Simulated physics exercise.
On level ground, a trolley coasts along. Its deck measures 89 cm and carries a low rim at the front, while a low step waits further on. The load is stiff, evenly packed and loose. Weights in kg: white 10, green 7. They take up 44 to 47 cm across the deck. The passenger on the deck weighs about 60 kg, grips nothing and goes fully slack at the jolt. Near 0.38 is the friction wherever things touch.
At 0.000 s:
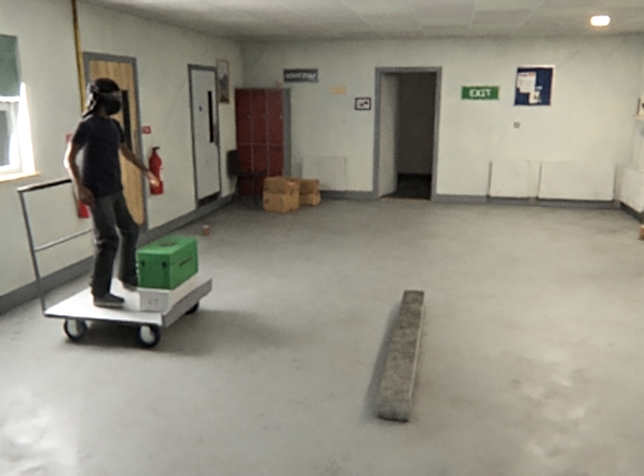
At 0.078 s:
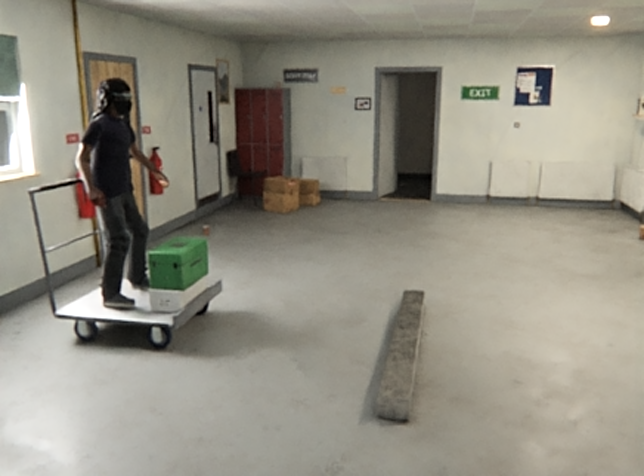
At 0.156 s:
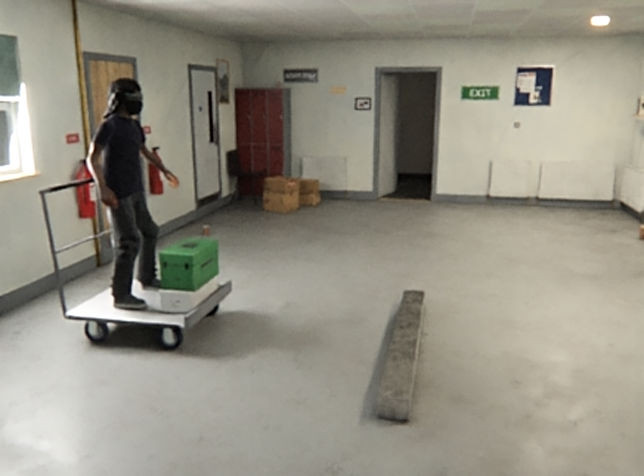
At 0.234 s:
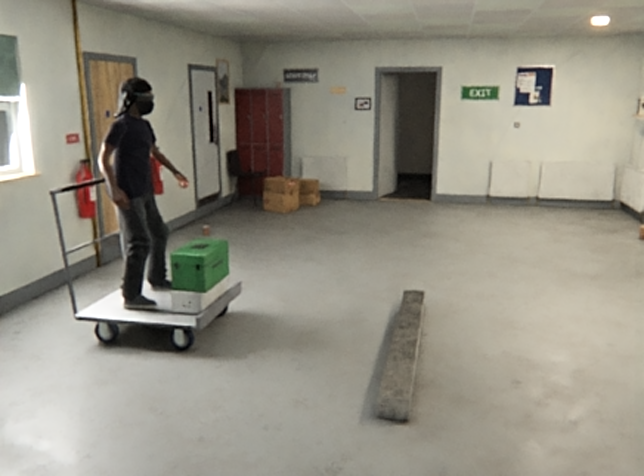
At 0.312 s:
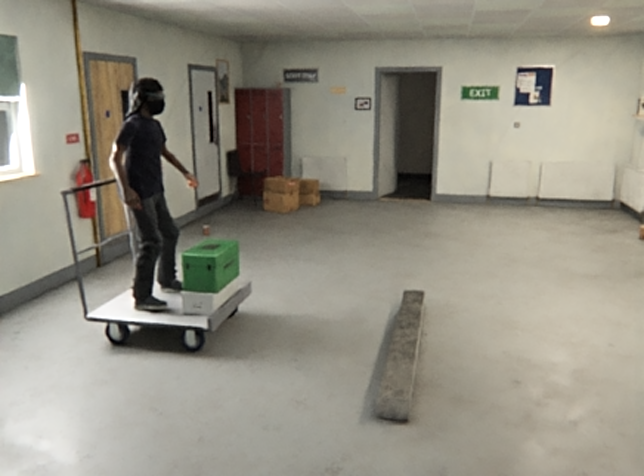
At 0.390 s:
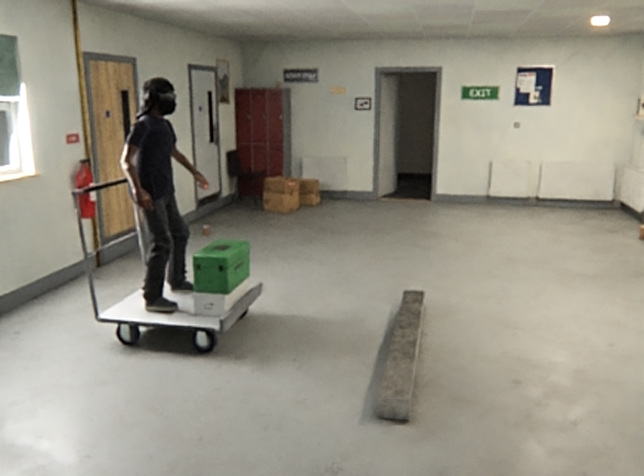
A flatbed trolley carrying a standing person in dark clothes and a face covering, with a green box on a white tote in front, rolls slowly rightward from the left side of a grey-floored room. The rider stays upright, one arm held out, as the gap to a low grey step narrows.
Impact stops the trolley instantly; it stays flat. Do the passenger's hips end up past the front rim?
No: Odds are it sticks with its ride.
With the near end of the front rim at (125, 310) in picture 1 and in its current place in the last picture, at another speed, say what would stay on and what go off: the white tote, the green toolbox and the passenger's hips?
In that case the white item would stay put, the green item would go over and the hips would go over.
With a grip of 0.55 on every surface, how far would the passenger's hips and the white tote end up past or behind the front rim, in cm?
That puts hips at 50 behind, white at 20 behind.
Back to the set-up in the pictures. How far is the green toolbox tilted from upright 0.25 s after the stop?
Roughly 20 degrees.
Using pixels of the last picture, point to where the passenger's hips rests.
Resting point approx. (345, 268).
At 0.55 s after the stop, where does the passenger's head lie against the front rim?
Some 0 cm past it.
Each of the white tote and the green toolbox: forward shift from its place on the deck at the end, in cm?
White 0 cm forward, green 75 cm forward.
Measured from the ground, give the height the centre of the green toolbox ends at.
Roughly 15 cm above it.
Impact comes at 1.49 s.
After 2.04 s the passenger's hips are 45 cm behind the rim, near (342, 269) in the last picture's view.
After 2.49 s the passenger's hips are 43 cm behind the rim, near (345, 268) in the last picture's view.
Final state at 3.2 s, past the rim, green toolbox; behind it, white tote and the passenger's hips.
